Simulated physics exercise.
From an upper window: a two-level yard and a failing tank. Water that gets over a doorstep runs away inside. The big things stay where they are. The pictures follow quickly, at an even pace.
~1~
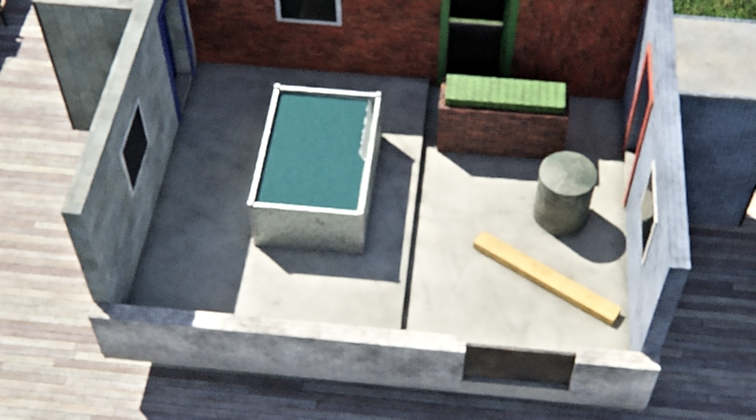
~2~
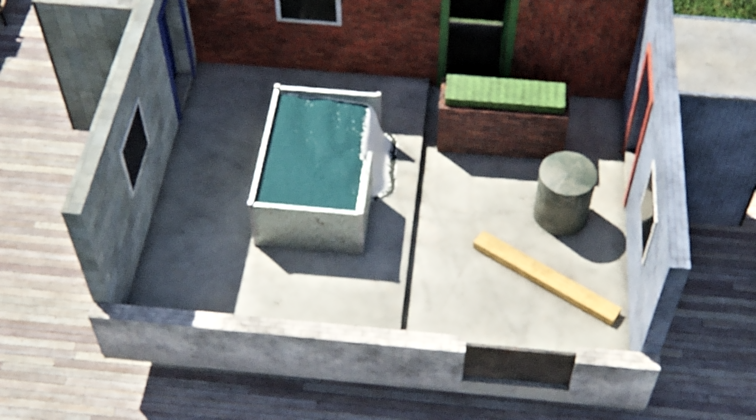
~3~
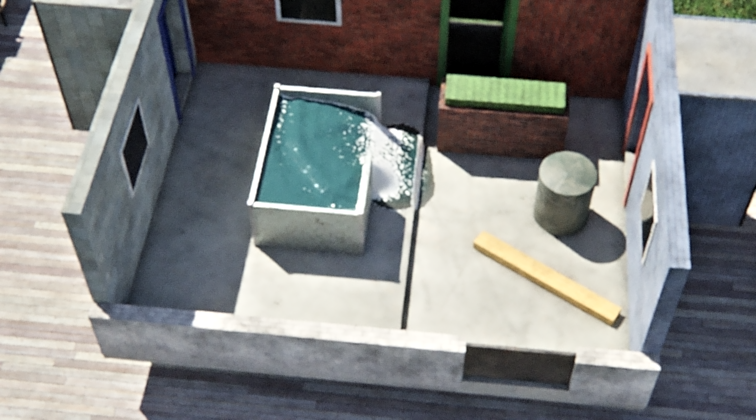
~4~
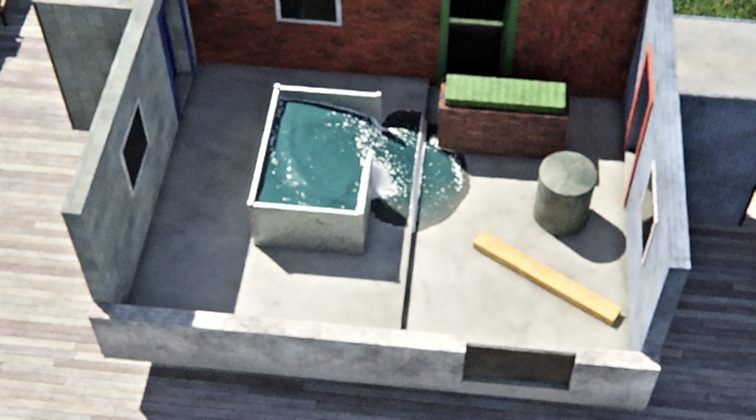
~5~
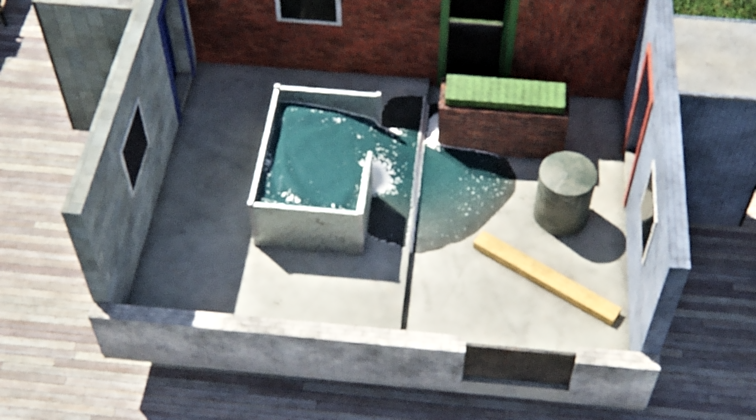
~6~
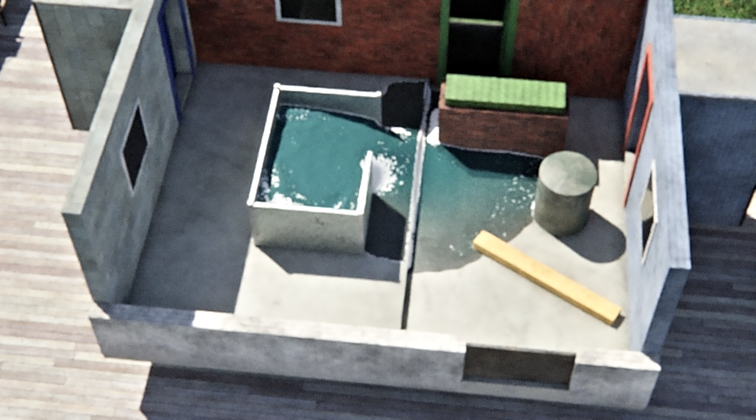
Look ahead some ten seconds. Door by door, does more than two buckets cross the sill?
The green door lets in a lot; the blue door admits no more than that; the red door lets in a lot.
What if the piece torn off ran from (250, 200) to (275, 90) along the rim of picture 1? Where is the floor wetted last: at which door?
I say the door marked red.
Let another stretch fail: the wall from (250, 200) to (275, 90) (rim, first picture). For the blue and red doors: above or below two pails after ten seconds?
In short: The blue one passes that mark; the red one holds.
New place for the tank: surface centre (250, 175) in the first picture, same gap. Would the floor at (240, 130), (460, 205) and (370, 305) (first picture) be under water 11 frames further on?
One after the other: No water, awash, not flooded.
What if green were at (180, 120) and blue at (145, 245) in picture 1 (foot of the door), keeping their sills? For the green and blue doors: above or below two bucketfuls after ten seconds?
The green door is under; the blue door keeps below it.
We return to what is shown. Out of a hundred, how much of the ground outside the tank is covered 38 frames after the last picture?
About 55 per cent.
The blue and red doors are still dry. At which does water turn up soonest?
The red-painted one.
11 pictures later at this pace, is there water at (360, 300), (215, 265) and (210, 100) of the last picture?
In that order: No water, free of water, dry.
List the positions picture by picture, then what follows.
The first picture shows still water in the open tank at (317, 151).
In the second picture, water pours out at (373, 152) and has run to (381, 134).
In the third picture, the front is at (426, 196), out from the gap at (373, 153).
In the fourth picture, water pours out at (373, 155) and has run to (463, 192).
In the fifth picture, the front is at (508, 190), out from the gap at (373, 154).
In the sixth picture, the front is at a hidden place, out from the gap at (373, 154).
A moment on, water covers 30 % of the floor; the green door under two buckets in, the blue door not reached, the red door over two buckets in.
Next, water covers 45 % of the floor; the green door over two buckets in, the blue door not reached, the red door far over two buckets in.
Then, water covers 45 % of the floor; the green door far over two buckets in, the blue door not reached, the red door far over two buckets in.
Later, water covers 55 % of the floor; the green door far over two buckets in, the blue door wet at the sill, nothing in, the red door far over two buckets in.
In the end, water covers 55 % of the floor; the green door far over two buckets in, the blue door wet at the sill, nothing in, the red door far over two buckets in.
